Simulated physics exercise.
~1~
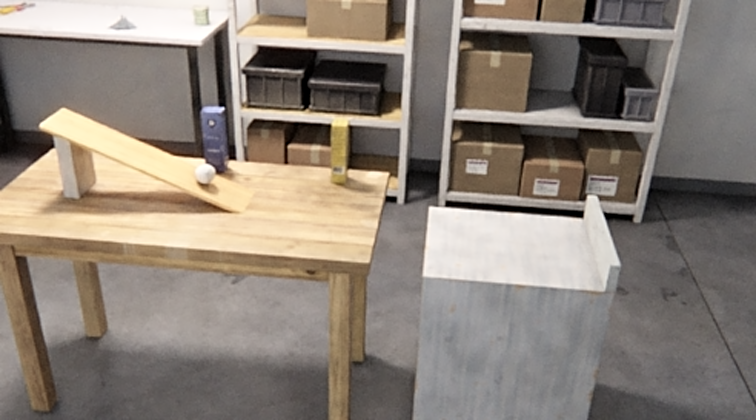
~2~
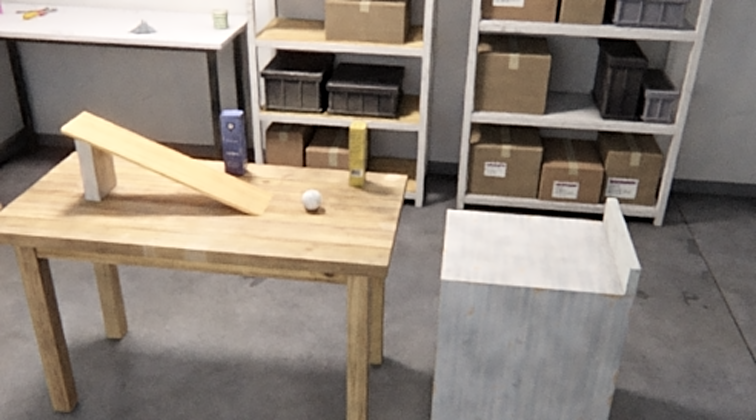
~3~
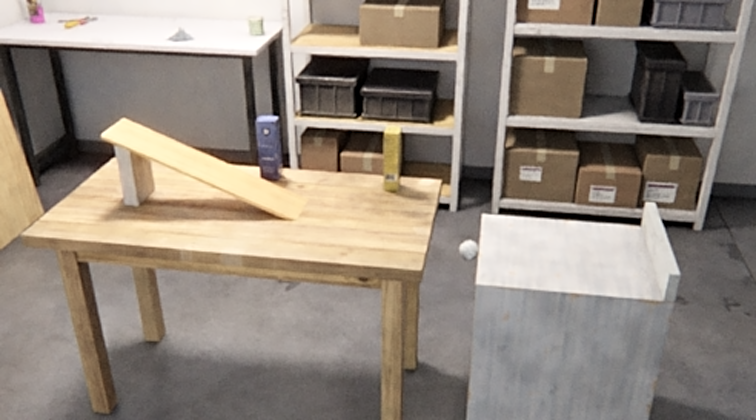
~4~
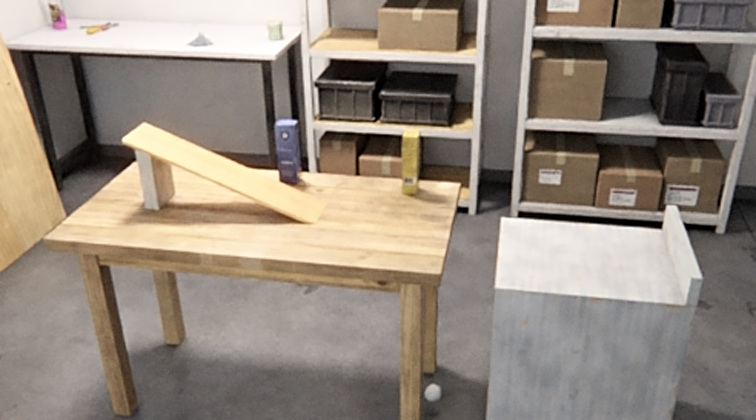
In a storeroom with shelves of cardboard boxes and dark bins, a wooden table holds a sloping board, a blue carton and a yellow carton, with a pale, slightly lower stand across a gap to the right. A small white ball, possibly an onion, starts near the foot of the ramp. It rolls off onto the tabletop and heads right, passing in front of the upright cartons. Leaving the table, it crosses most of the gap in the air, close to the stand's near edge. It fails to land on top and drops, ending low in the gap, while both cartons stay standing.
